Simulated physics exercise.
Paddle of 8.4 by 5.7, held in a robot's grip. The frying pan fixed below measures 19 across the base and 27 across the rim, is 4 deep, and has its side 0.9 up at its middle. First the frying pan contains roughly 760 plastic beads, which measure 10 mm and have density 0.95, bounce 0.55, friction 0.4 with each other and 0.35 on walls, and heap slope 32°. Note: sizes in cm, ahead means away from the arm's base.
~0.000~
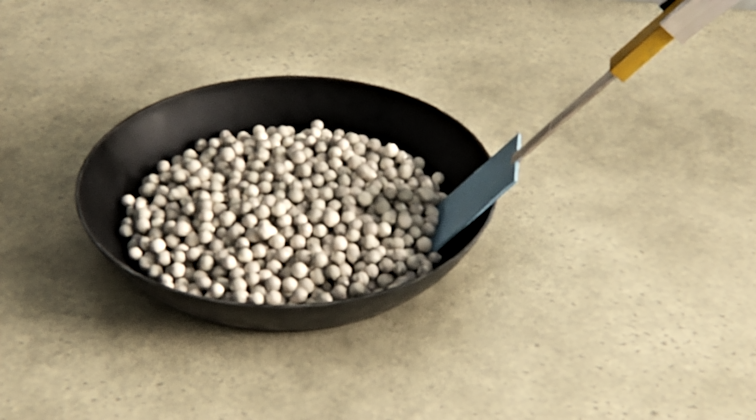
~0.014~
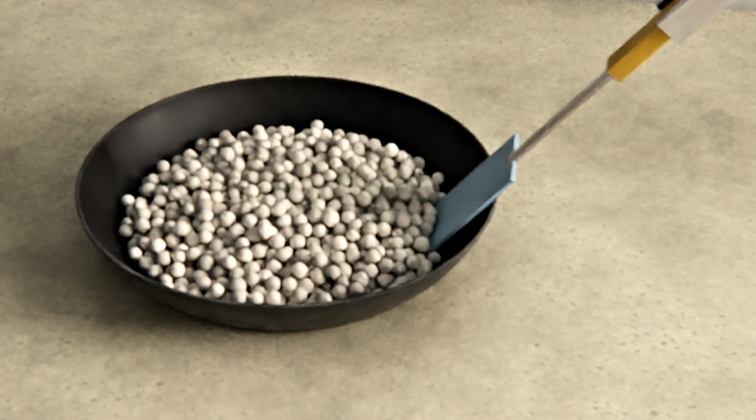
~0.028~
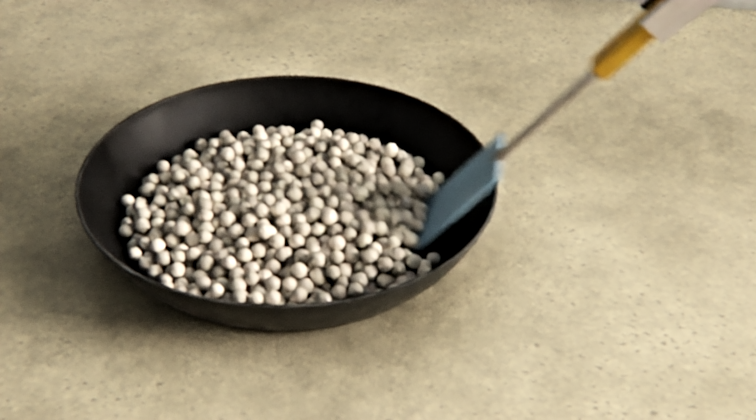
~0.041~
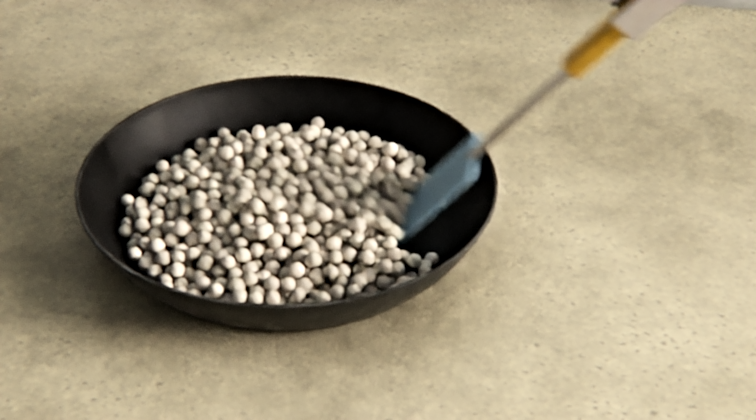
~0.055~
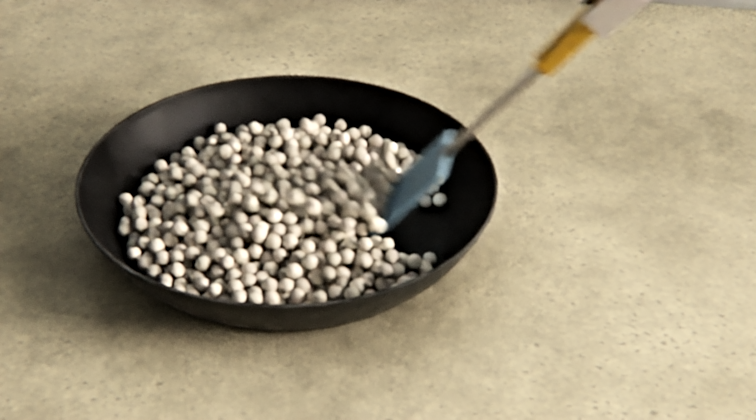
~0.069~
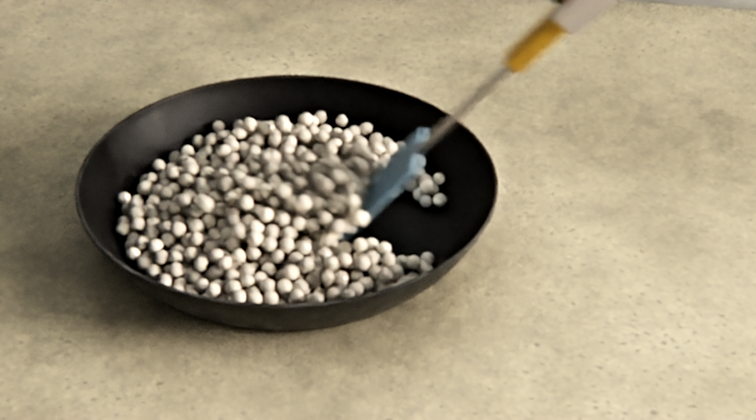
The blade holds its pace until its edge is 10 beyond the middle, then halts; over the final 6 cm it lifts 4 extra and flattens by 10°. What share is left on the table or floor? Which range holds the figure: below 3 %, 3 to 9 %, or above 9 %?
The figure lies above 9 %.
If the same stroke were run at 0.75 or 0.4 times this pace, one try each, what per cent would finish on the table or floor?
Estimates in order: 10 per cent, 5 per cent.
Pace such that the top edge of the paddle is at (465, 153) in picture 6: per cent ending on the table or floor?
Share: Roughly 10 %.
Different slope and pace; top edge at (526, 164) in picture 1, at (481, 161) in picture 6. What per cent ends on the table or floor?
About 10 per cent.
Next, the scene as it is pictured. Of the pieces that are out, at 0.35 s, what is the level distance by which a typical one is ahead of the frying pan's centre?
About 28 cm.
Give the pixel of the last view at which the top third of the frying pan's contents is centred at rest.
Around (202, 189).
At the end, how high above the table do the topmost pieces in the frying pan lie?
Near 4.0 centimetres high.
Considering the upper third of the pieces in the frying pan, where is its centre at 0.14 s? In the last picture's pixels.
Centre: Roughly (218, 185) in the last picture.
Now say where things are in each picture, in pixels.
The first frame shows paddle top edge at (518, 157), sloping 51°; upper third of the load around (294, 207), from x 125 to 440, top at y 125; 762 in the frying pan.
The second frame shows paddle top edge at (515, 157), sloping 51°; upper third of the load around (295, 208), from x 125 to 440, top at y 125.
The third frame shows paddle top edge at (500, 156), sloping 51°; upper third of the load around (304, 206), from x 125 to 440, top at y 125.
The fourth frame shows paddle top edge at (475, 154), sloping 51°; upper third of the load around (307, 201), from x 125 to 440, top at y 125.
The fifth frame shows paddle top edge at (447, 152), sloping 51°; upper third of the load around (300, 197), from x 125 to 440, top at y 120.
The sixth frame shows paddle top edge at (420, 150), sloping 51°; upper third of the load around (291, 191), from x 125 to 440, top at y 120; 762 in the frying pan.
After 0.10 s, sloping 51°, highest piece 6 above the table; 762 in the frying pan.
After 0.14 s, sloping 49°, highest piece 7 above the table; 762 in the frying pan.
After 0.35 s, sloping 41°, highest piece 8 above the table; 660 in the frying pan, 87 on the table or floor, 15 on the blade or in flight.
After 1.40 s, sloping 41°, highest piece 4 above the table; 660 in the frying pan, 102 on the table or floor.
At rest, 660 in the frying pan, 102 on the table or floor. That is 13 % on the table or floor.
